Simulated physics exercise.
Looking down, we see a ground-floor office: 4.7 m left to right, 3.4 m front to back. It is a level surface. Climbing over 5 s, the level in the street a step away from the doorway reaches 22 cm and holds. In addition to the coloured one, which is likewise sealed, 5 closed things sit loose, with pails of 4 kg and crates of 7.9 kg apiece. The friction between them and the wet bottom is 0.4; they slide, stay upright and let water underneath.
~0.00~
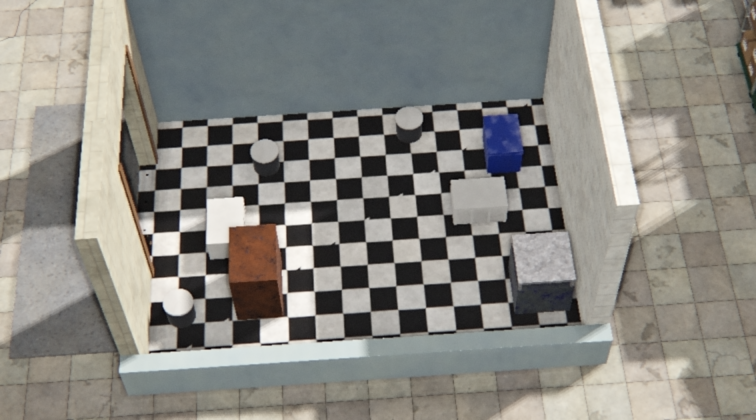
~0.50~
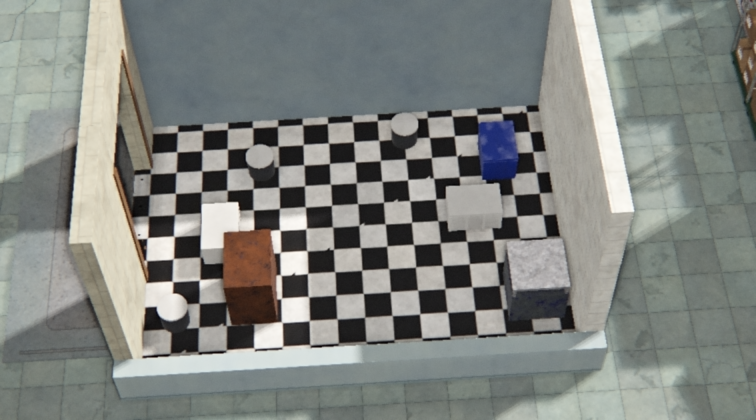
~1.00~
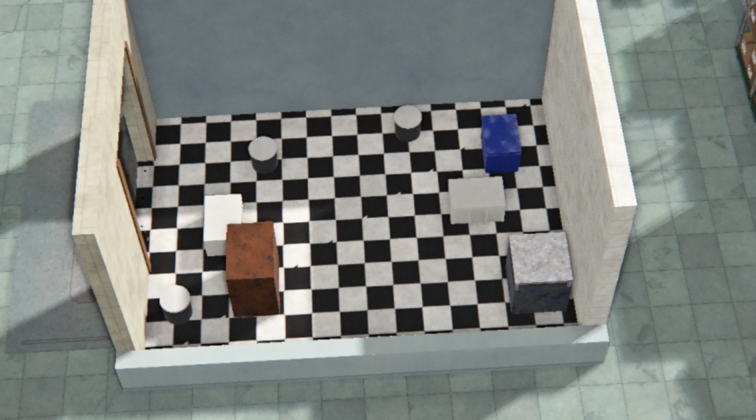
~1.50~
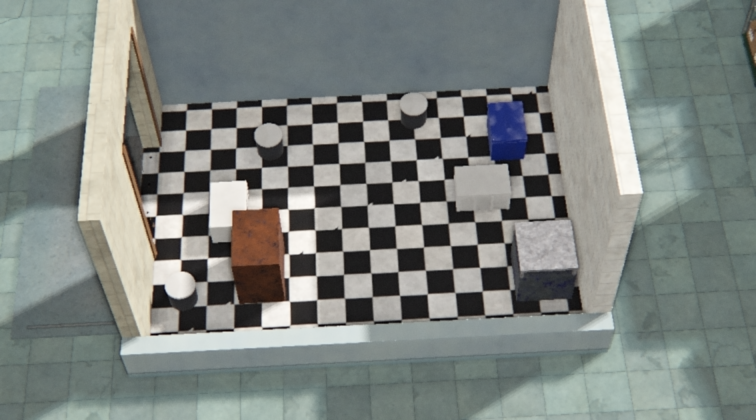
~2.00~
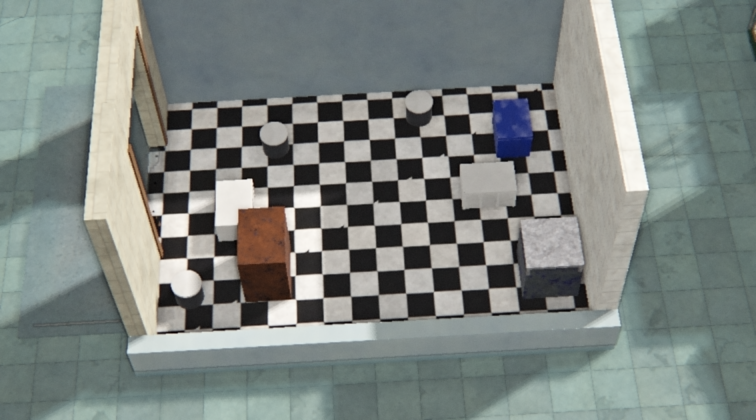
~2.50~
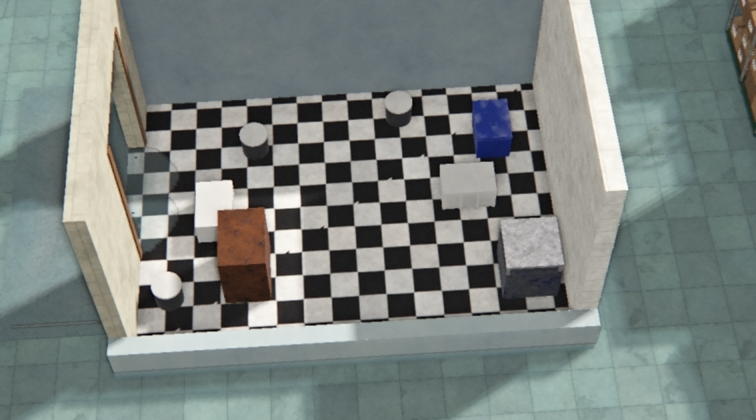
Small open-topped room with checkered floor holding scattered boxes and cylinders, all staying still as the overhead view shifts slightly.
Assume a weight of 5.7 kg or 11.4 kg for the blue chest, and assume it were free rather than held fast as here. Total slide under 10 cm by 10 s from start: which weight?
Neither figure is plenty.
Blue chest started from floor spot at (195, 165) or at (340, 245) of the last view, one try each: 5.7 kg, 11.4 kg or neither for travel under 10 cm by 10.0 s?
Well, at the first spot no weight will do, and at the second no weight will do.
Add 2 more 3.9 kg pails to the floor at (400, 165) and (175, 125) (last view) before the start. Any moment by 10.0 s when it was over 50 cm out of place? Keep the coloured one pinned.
Result, in order - exceeds it; falls shy.
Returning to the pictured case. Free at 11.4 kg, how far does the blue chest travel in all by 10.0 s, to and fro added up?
The distance adds up to about 120 cm.
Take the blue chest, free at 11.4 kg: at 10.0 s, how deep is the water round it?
Close to 15 cm deep.
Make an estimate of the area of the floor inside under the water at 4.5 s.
5.0 m2.
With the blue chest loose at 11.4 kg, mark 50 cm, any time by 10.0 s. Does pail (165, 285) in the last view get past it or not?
That one is below half a metre, as it turns out.
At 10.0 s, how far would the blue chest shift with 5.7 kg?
Close to 80 centimetres.
After 3.5 s the blue chest would be 0 cm from its start with 5.7 kg and 0 cm from its start with 11.4 kg; 0 cm of water round it then.
After 4.5 s the blue chest would be 0 cm from its start with 5.7 kg and 0 cm from its start with 11.4 kg; 0 cm of water round it then.
After 7.0 s the blue chest would be 41 cm from its start with 5.7 kg and 38 cm from its start with 11.4 kg; 4 cm of water round it then.
After 10.0 s the blue chest would be 86 cm from its start with 5.7 kg and 65 cm from its start with 11.4 kg; 15 cm of water round it then.
